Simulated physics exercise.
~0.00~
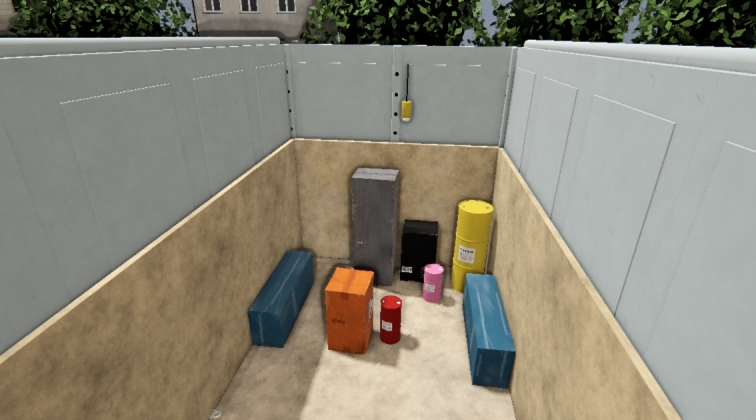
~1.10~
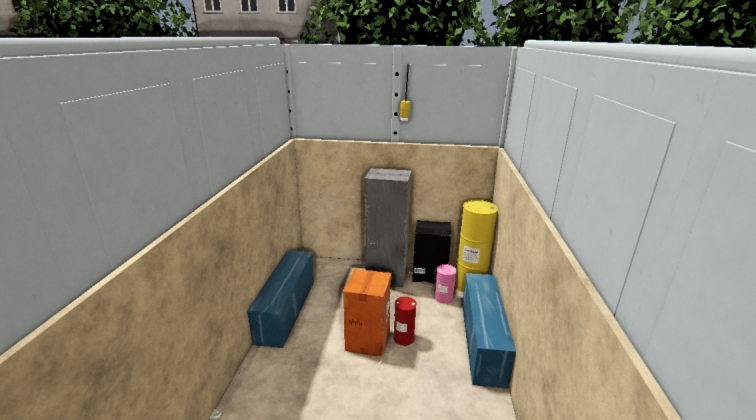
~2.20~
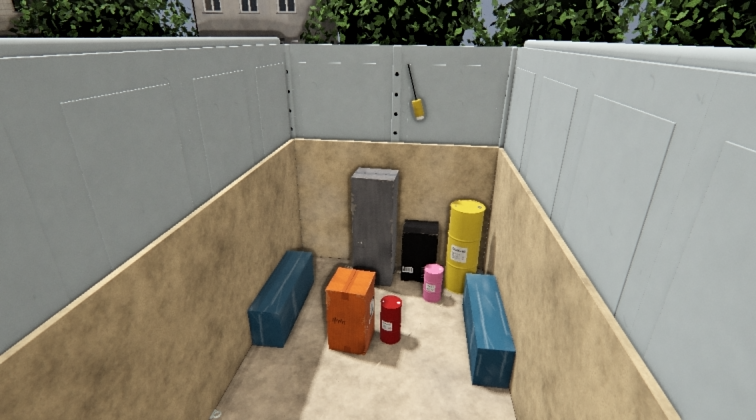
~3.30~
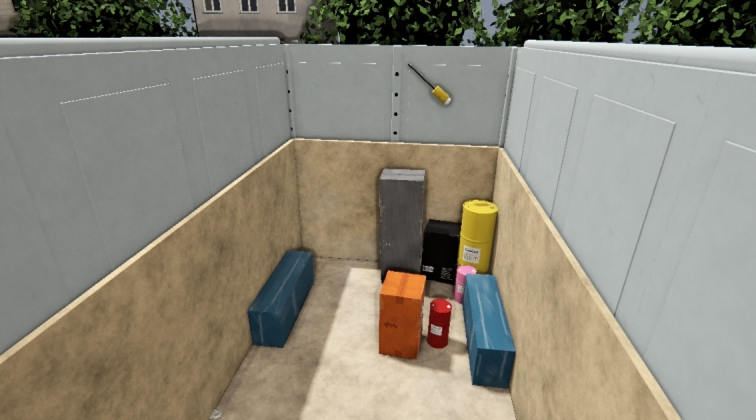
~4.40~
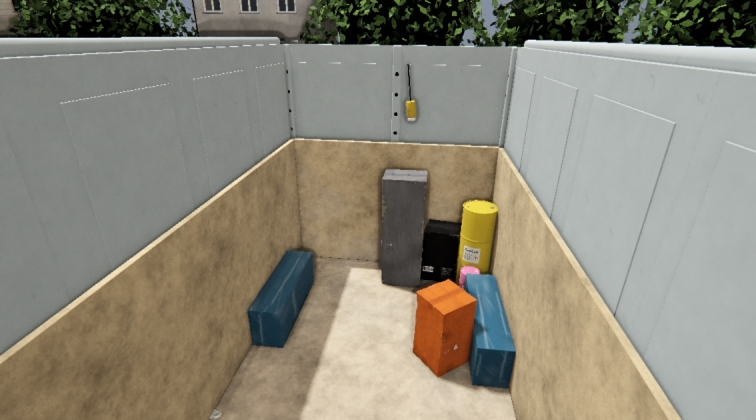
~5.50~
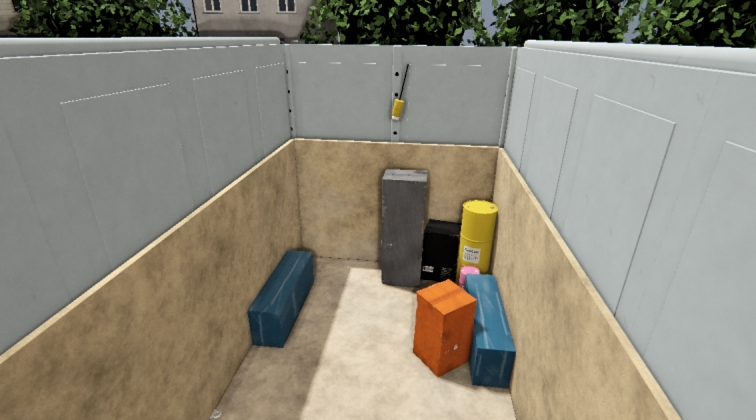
Grey box, orange box, black box, canisters and drum shifting right, left, then right again in a van bay, all staying upright.
